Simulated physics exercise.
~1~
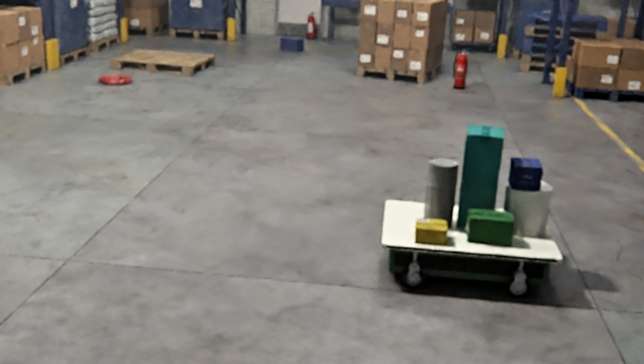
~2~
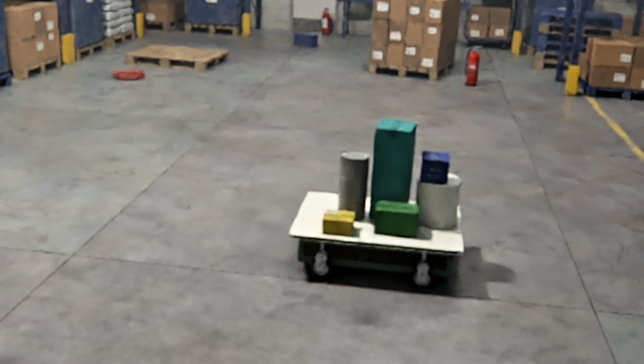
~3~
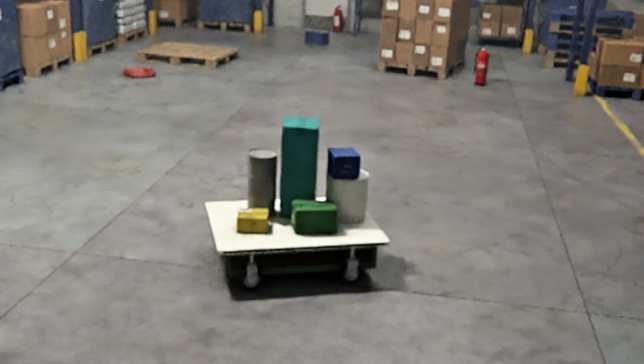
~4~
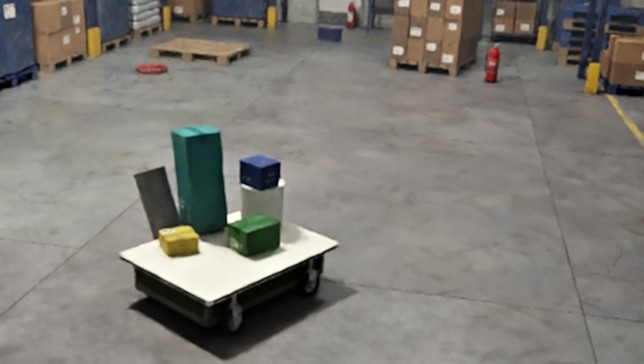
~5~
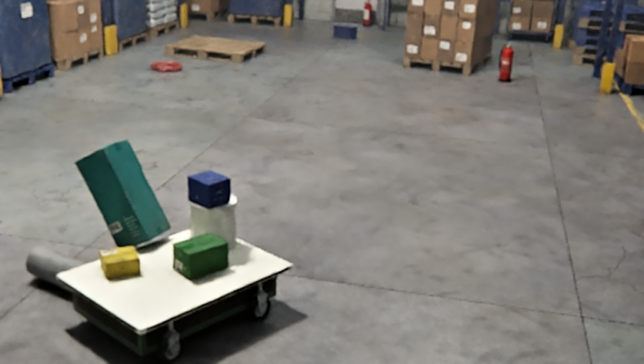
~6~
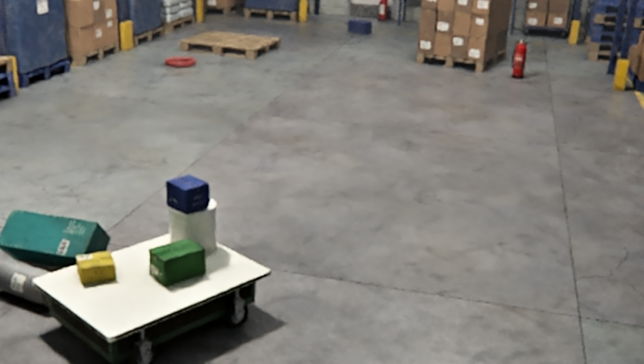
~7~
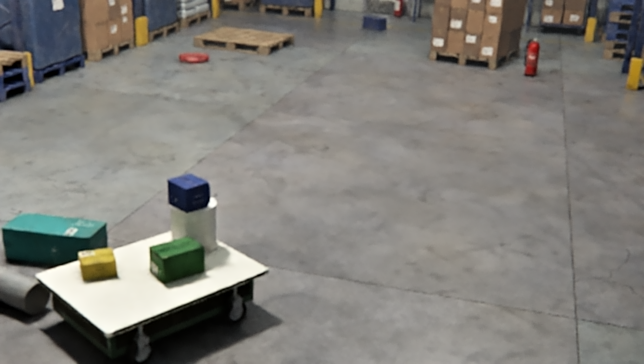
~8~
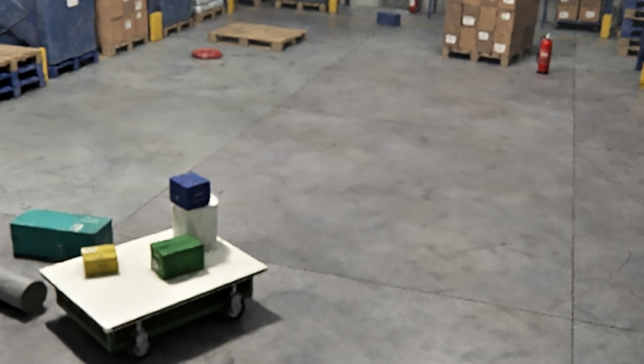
The video shows a flat cart carrying several items through a warehouse, moving left and turning; the grey canister and then the tall turquoise box topple off, and the cart stops with both lying on the floor beside it while the blue, white, green and yellow items remain aboard.
